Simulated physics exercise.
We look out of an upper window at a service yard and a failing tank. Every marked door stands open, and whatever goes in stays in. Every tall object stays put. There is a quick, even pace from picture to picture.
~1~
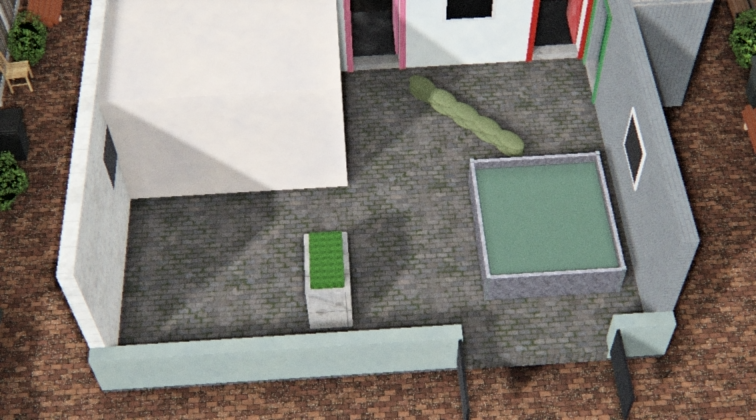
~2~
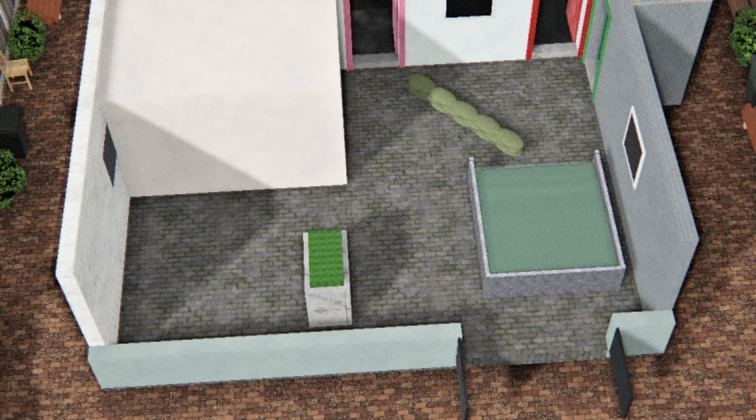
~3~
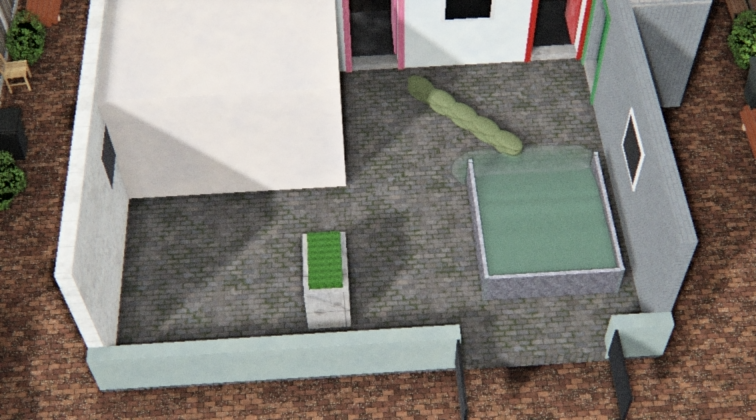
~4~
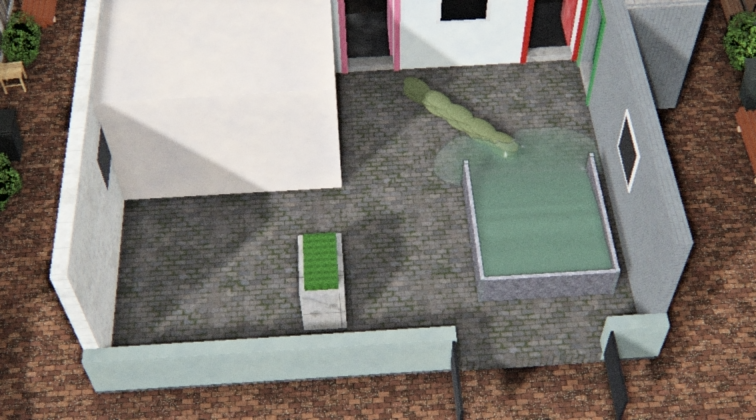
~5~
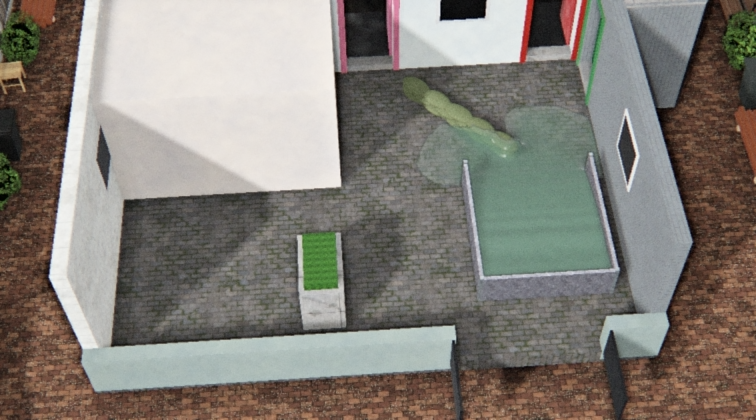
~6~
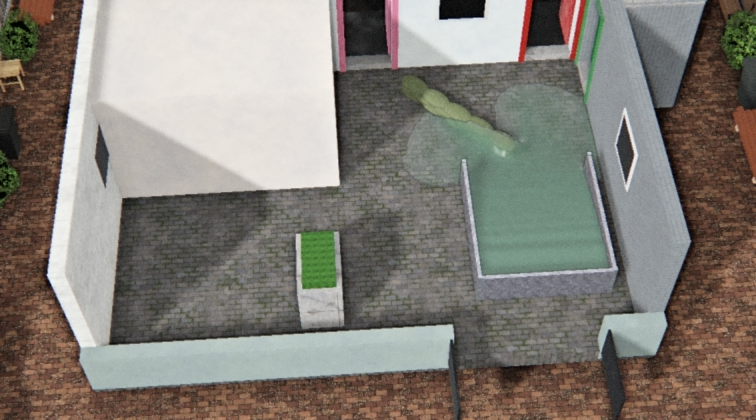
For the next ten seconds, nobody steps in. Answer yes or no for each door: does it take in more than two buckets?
Pink door: Yes; green door: Yes; red door: Yes.
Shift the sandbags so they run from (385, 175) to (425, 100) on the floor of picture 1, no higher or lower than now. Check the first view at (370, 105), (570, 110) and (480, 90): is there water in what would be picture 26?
The first point is swamped, the second swamped and the third swamped.
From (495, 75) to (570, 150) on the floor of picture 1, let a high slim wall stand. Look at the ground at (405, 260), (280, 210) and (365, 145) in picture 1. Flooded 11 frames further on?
The first spot is untouched, the second untouched, the third swamped.
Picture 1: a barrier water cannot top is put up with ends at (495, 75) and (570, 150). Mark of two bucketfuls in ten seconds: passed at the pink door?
The pink one exceeds the threshold.
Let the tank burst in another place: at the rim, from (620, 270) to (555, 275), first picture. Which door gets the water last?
I'd say the pink one.
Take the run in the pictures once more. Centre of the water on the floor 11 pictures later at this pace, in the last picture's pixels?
I'd place it roughly at (501, 168).
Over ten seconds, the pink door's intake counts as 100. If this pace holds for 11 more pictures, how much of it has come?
It should be near 0 percent of the ten-second total.
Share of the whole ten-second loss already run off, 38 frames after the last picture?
Close to 80 per cent, I'd say.
A moment on, water covers 25 % of the floor; the pink door not reached, the green door wet at the sill, nothing in, the red door under two buckets in.
Next, water covers 30 % of the floor; the pink door wet at the sill, nothing in, the green door under two buckets in, the red door far over two buckets in.
Then, water covers 40 % of the floor; the pink door over two buckets in, the green door over two buckets in, the red door far over two buckets in.
Later, water covers 60 % of the floor; the pink door far over two buckets in, the green door over two buckets in, the red door far over two buckets in.
In the end, water covers 80 % of the floor; the pink door far over two buckets in, the green door over two buckets in, the red door far over two buckets in.
